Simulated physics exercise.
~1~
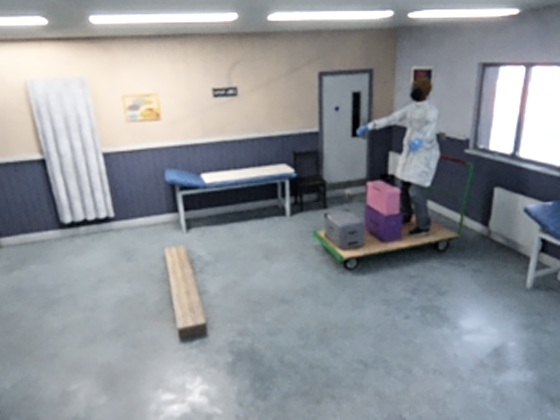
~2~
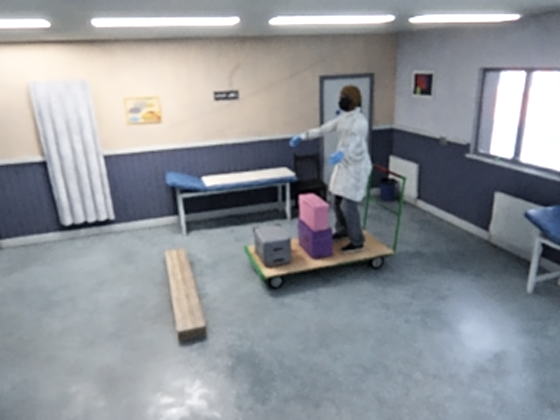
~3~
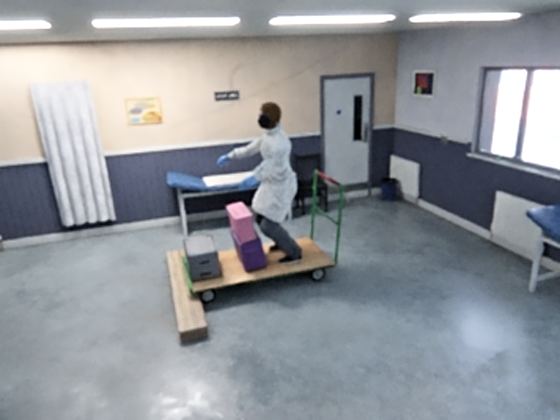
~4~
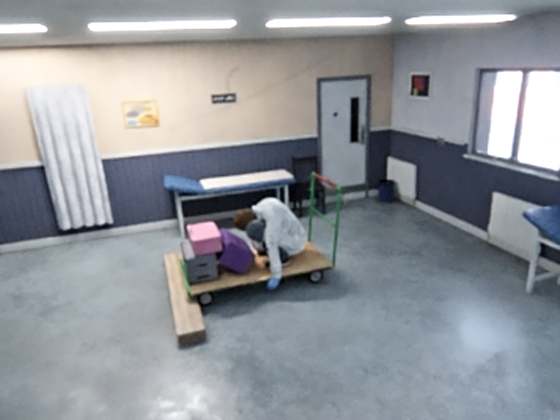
To begin with, a person in a white coat stands on a flat trolley, one arm stretched out, behind a grey suitcase and a pink tote stacked on a purple toolbox. The trolley rolls left across the room toward a long kerb lying on the floor. It stops at the kerb, and the tote and toolbox lean forward while the person tilts with them. The person then crumples down onto the deck, an arm hanging over its near side. At the end, the tote lies on its side by the suitcase, the toolbox leans behind, and everything remains aboard.
